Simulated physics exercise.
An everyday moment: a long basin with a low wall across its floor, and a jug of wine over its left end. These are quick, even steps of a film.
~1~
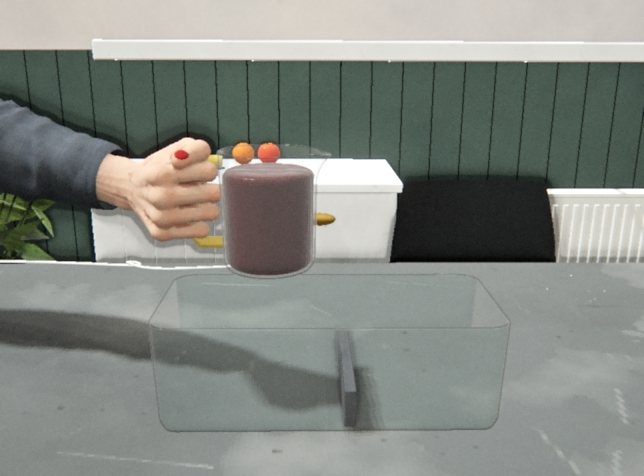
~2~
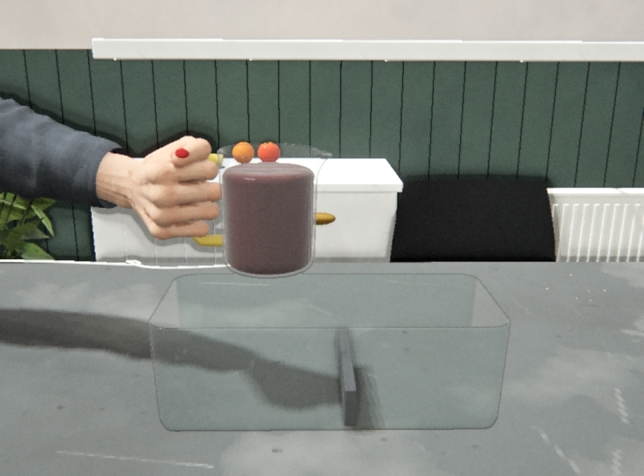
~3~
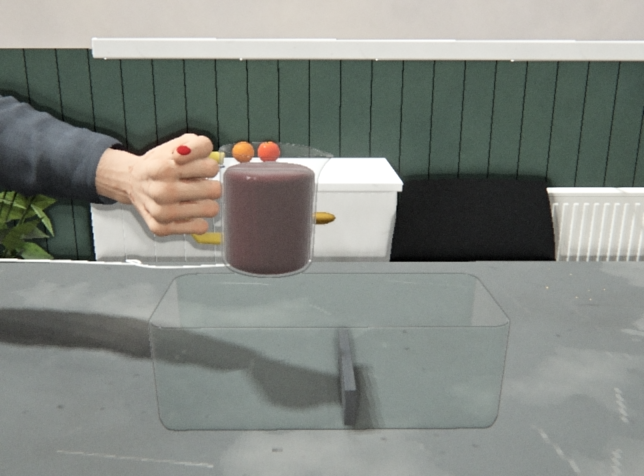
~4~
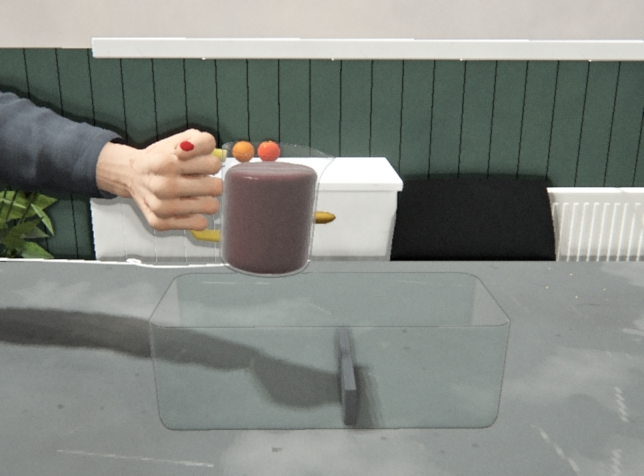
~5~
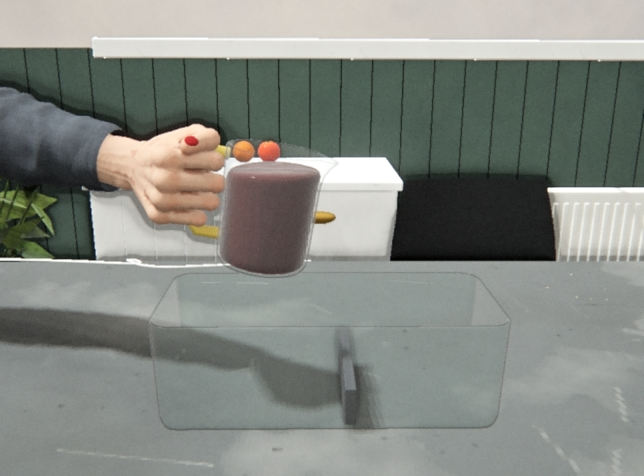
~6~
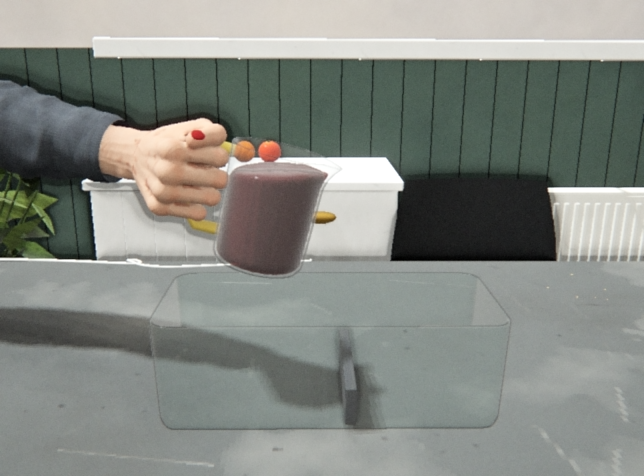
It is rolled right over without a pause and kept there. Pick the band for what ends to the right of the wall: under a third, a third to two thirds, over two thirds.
In the end over two thirds is right of the wall.
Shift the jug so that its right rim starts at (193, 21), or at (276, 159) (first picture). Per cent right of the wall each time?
The first gives 10 %, the second 35 %.
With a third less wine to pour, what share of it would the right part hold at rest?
About 95 per cent.
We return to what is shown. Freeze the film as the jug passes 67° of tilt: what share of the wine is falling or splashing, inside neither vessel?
Roughly 10 in a hundred.
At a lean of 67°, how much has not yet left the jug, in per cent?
It comes to 80 per cent or so.
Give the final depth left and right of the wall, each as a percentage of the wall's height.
Near 0 on the left, 70 on the right.
A moment on, the jug is tipped part way and 82 per cent is still to pour, 0 is left of the wall and 6 right of it.
Next, the jug is tipped right over and 28 per cent is still to pour, 1 is left of the wall and 57 right of it.
Then the jug is tipped right over and 2 per cent is still to pour, 3 is left of the wall and 93 right of it.
Later the jug is tipped right over and 0 per cent is still to pour, 3 is left of the wall and 96 right of it.
Finally, 3 per cent lies left of the wall, 96 right of it and 1 outside.
